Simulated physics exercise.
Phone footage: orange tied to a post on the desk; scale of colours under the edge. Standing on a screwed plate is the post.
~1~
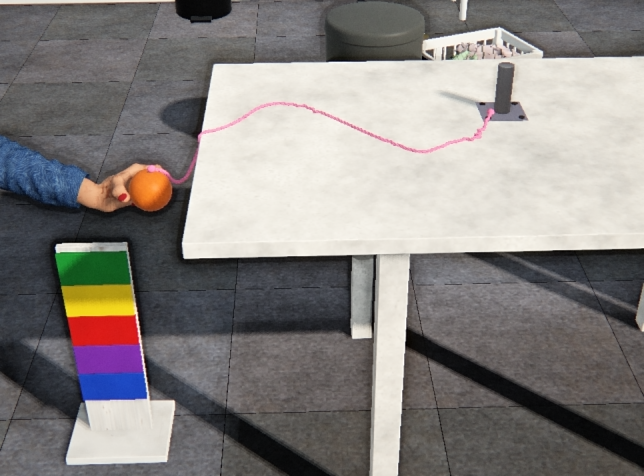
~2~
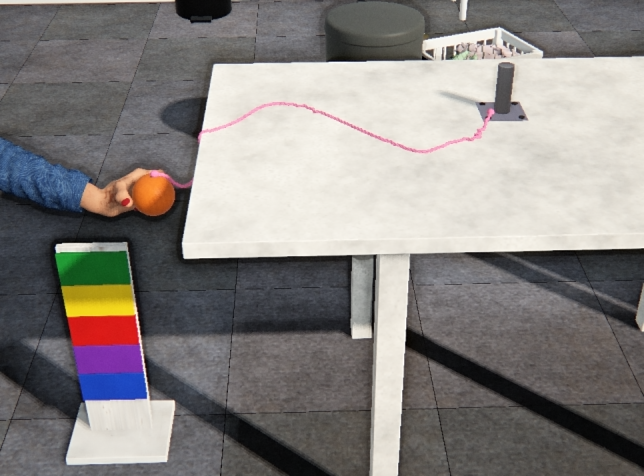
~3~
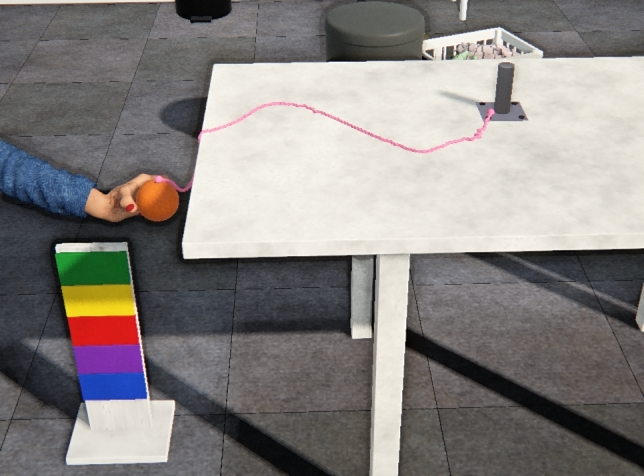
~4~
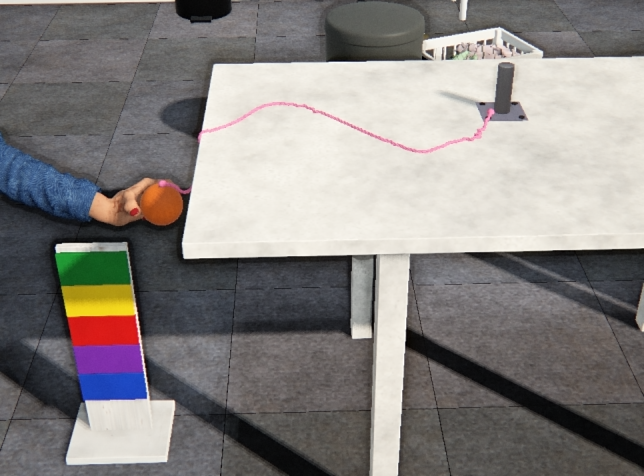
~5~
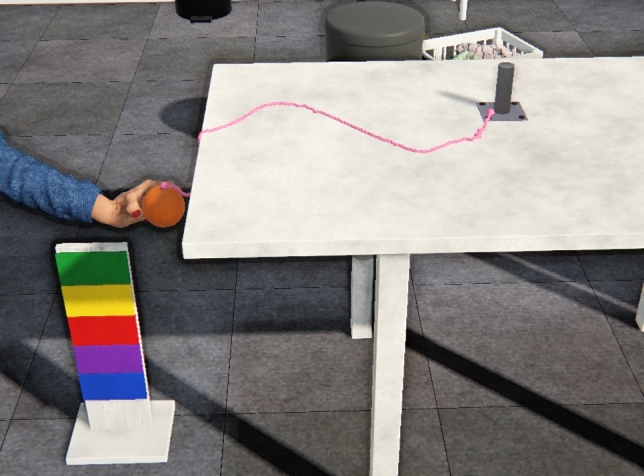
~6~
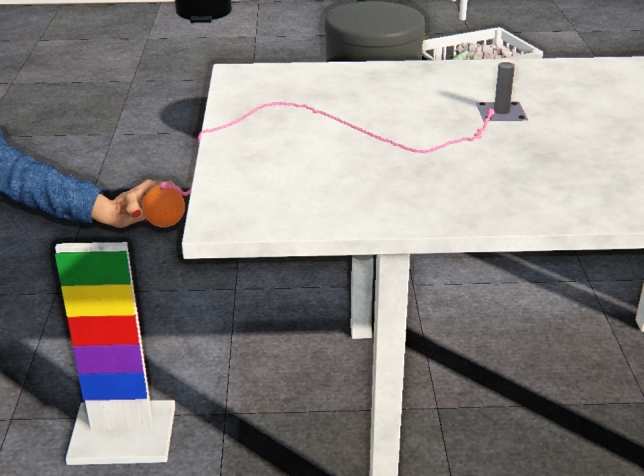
In a room with dark floor tiles, a pink shoelace runs in curves across a pale desk from a post to an orange held just off the left edge, above a colour scale. The hand shifts the orange slightly right and down, closer to the desk, then keeps it still.
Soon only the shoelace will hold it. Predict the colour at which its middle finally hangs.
Prediction: Purple.
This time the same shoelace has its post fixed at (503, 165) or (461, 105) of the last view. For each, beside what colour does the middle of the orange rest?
In turn, blue and then blue.
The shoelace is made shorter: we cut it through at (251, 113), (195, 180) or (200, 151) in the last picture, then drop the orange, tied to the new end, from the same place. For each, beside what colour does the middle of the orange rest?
Results, first to last: Higher than all five; red; yellow.
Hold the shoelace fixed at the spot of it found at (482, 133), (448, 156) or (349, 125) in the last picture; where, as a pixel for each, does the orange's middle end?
In order of the tries: About (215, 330), then (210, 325), then (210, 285).
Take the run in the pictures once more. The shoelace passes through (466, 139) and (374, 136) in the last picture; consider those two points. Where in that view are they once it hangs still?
The first ends at (406, 119) and the second at (299, 129).
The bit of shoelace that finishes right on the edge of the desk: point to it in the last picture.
That would be the bit at (308, 108).
Soon after, orange near (202, 332); level with red.
After that, orange near (236, 343); level with purple.
In the end, orange near (221, 349); level with purple. At purple.
